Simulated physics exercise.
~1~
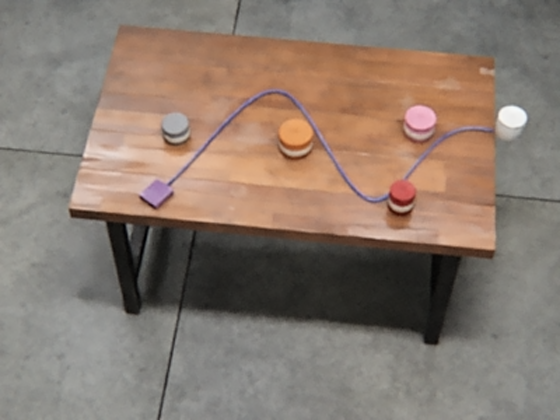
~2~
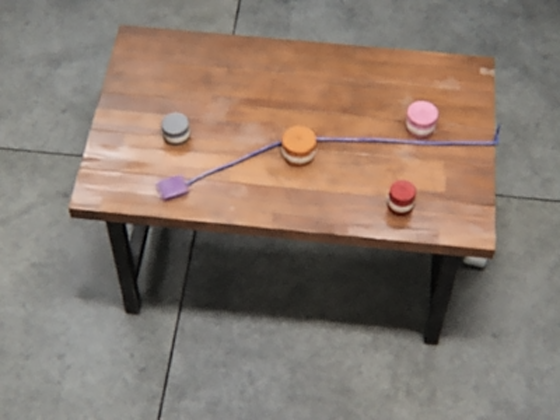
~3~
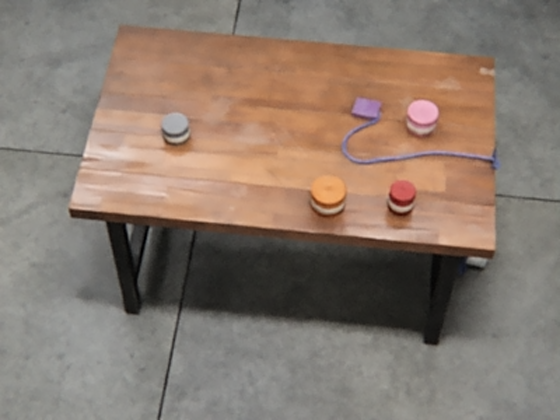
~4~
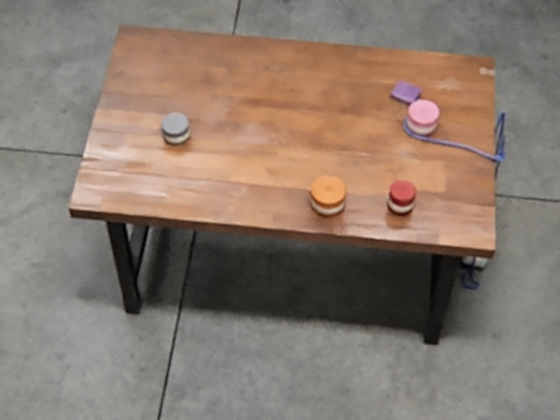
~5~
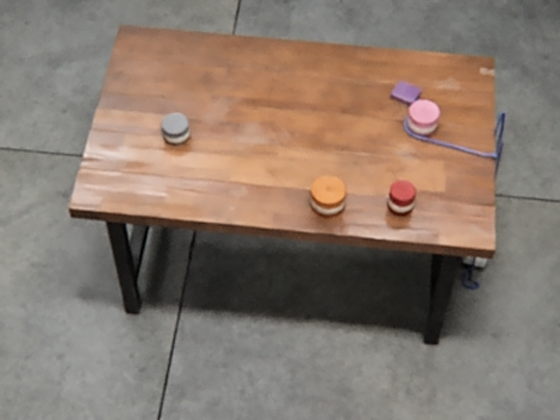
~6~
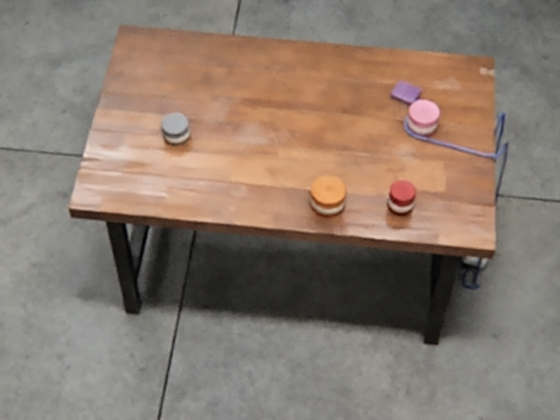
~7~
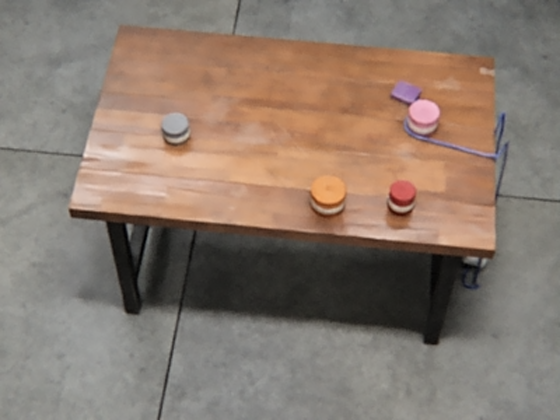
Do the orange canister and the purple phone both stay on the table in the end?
Yes, both stay on the table. The orange canister comes to rest near the front edge, and the purple phone stops beside the pink tin.
